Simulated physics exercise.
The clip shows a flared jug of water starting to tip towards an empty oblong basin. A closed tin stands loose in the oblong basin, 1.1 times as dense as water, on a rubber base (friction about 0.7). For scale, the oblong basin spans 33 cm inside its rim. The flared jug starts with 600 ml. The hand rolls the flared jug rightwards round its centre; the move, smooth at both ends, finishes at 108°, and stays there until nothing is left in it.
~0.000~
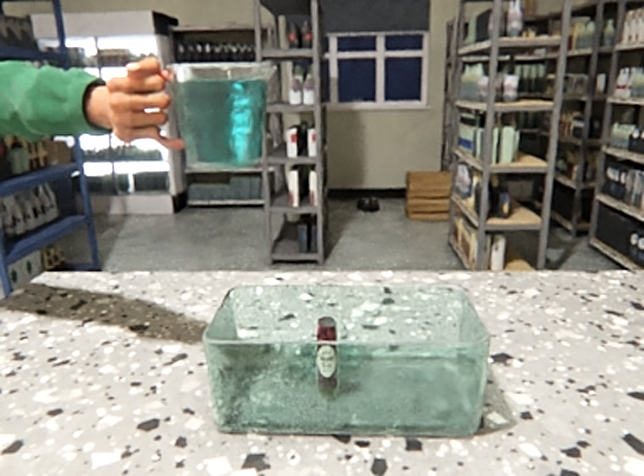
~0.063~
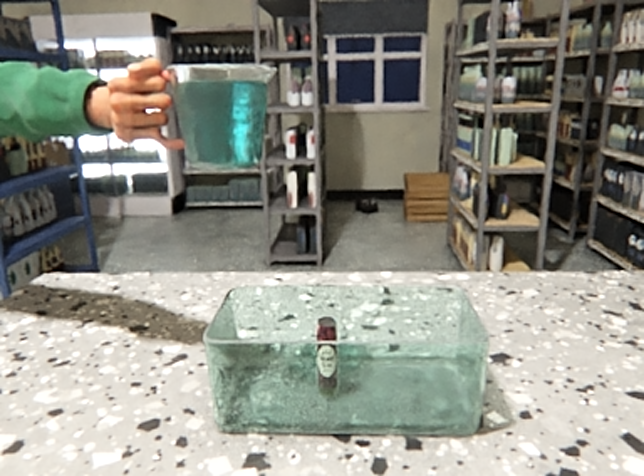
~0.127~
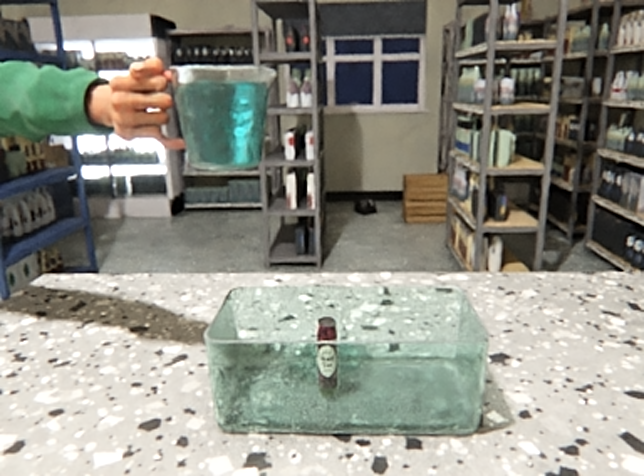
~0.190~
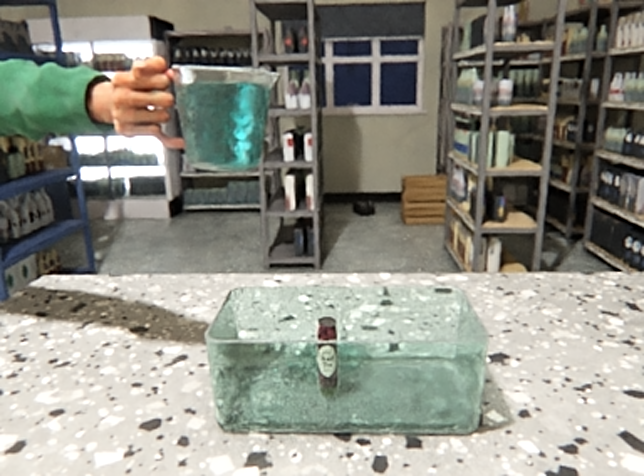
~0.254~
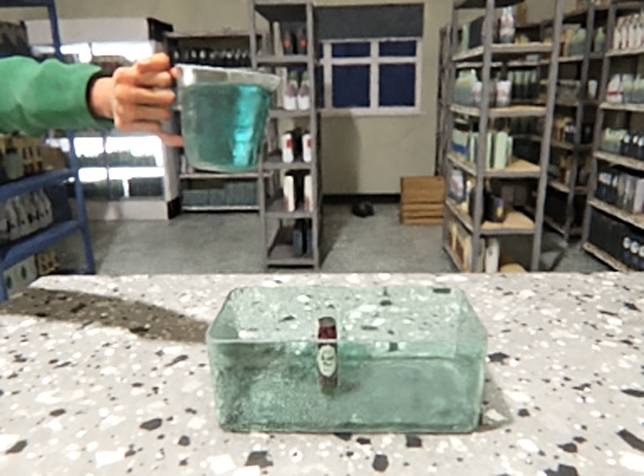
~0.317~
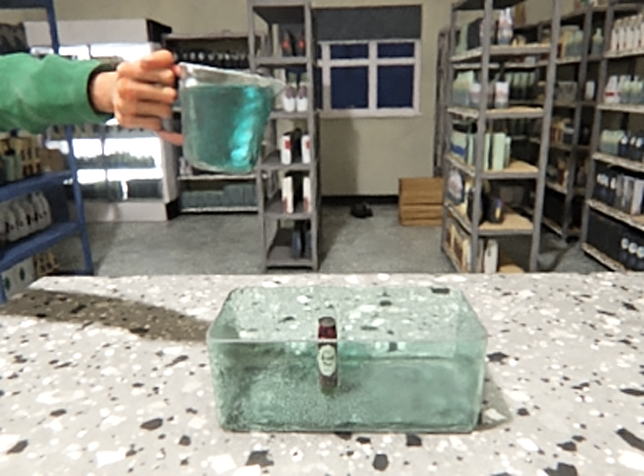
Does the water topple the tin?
It remains upright.
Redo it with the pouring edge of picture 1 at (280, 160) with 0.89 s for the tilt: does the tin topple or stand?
Then it falls.
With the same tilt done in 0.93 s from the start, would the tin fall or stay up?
Then it stays up.
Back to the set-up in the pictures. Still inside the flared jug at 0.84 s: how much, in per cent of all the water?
Near 74 in a hundred.
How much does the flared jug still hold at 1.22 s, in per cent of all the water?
About 16 per cent.
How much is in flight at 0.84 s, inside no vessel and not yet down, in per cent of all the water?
Near 22 in a hundred.
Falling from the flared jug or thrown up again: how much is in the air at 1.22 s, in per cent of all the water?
About 28 per cent.
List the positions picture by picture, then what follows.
In the first picture, it leans 0°; its right rim is at (277, 67); the water meets the walls at (177, 83) and (266, 81); the oblong basin's rim runs from (218, 312) to (476, 313); the tin's top is at (327, 324).
In the second picture, it leans 0°; its right rim is at (278, 68); the water meets the walls at (178, 83) and (267, 82).
In the third picture, it leans 2°; its right rim is at (279, 71); the water meets the walls at (180, 85) and (267, 84).
In the fourth picture, it leans 4°; its right rim is at (281, 74); the water meets the walls at (182, 85) and (269, 85).
In the fifth picture, it leans 7°; its right rim is at (284, 78); the water meets the walls at (184, 88) and (273, 86).
In the sixth picture, it leans 11°; its right rim is at (287, 84); the water meets the walls at (187, 88) and (278, 87).
By 0.84 s the tilt is 61° and 74 per cent is still to pour; the tin stands where it began.
By 1.22 s the tilt is 96° and 17 per cent is still to pour; the tin stands where it began.
By 1.62 s the tilt is 108° and 0 per cent is still to pour; the tin stands where it began.
By 2.05 s the tilt is 108° and 0 per cent is still to pour; the tin stands where it began.
At rest the tin stands where it began.
